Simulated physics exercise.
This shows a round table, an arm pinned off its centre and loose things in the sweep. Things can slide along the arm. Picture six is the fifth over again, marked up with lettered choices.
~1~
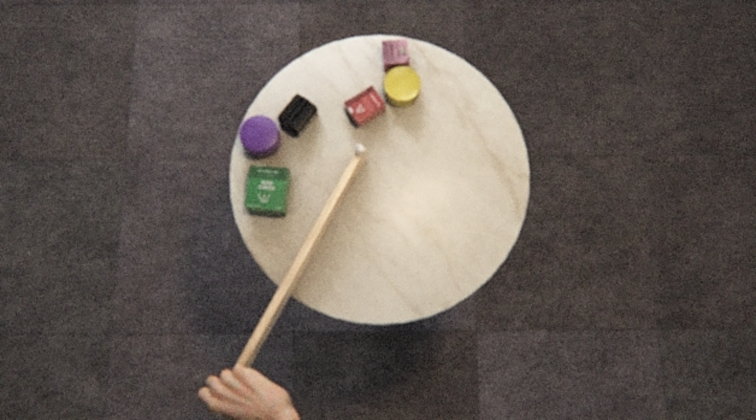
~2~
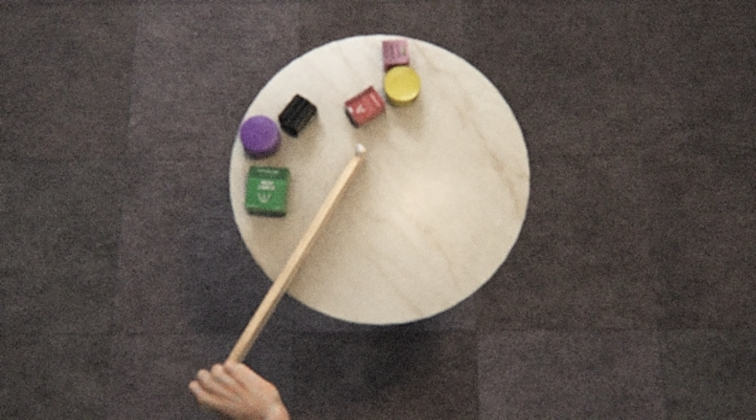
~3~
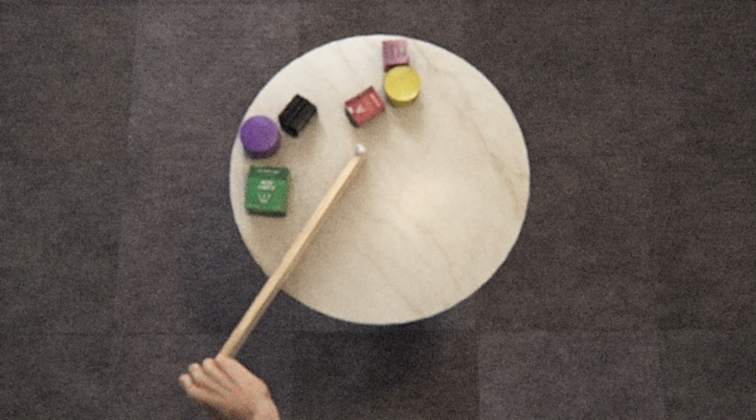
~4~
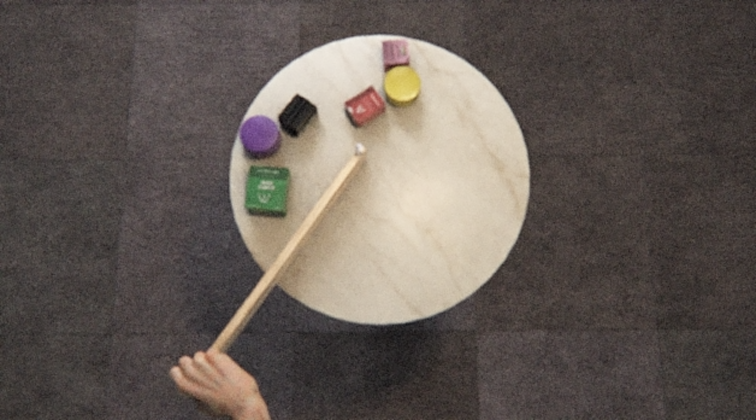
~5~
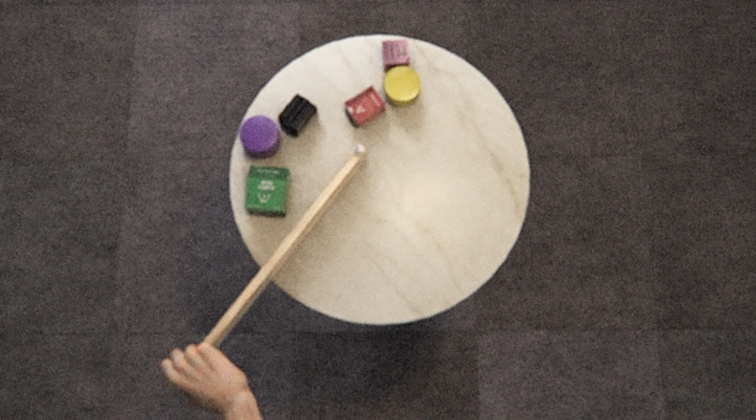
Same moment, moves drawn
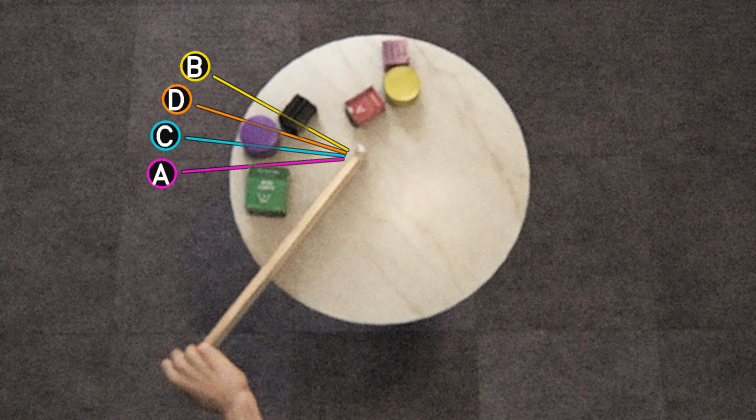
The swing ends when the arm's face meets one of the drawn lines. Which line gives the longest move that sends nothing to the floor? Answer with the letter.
It can go as far as A.
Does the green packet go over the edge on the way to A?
By then, no.
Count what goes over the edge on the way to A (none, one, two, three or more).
The count is none.
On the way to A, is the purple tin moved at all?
Yes.
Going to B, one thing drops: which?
The purple tin goes over.
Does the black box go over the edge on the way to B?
No.
On the copy, A at (263, 166); B at (280, 113); C at (265, 147); D at (270, 129).
On A. First, arm (279, 206); green packet (263, 183); pink box (395, 56).
Then, arm (268, 179); purple tin (256, 122); green packet (246, 164).
Finally, arm (264, 160); purple tin (253, 103); green packet (246, 143); nothing has fallen.
By contrast, B drops the purple tin; C drops the purple tin; D drops the purple tin.
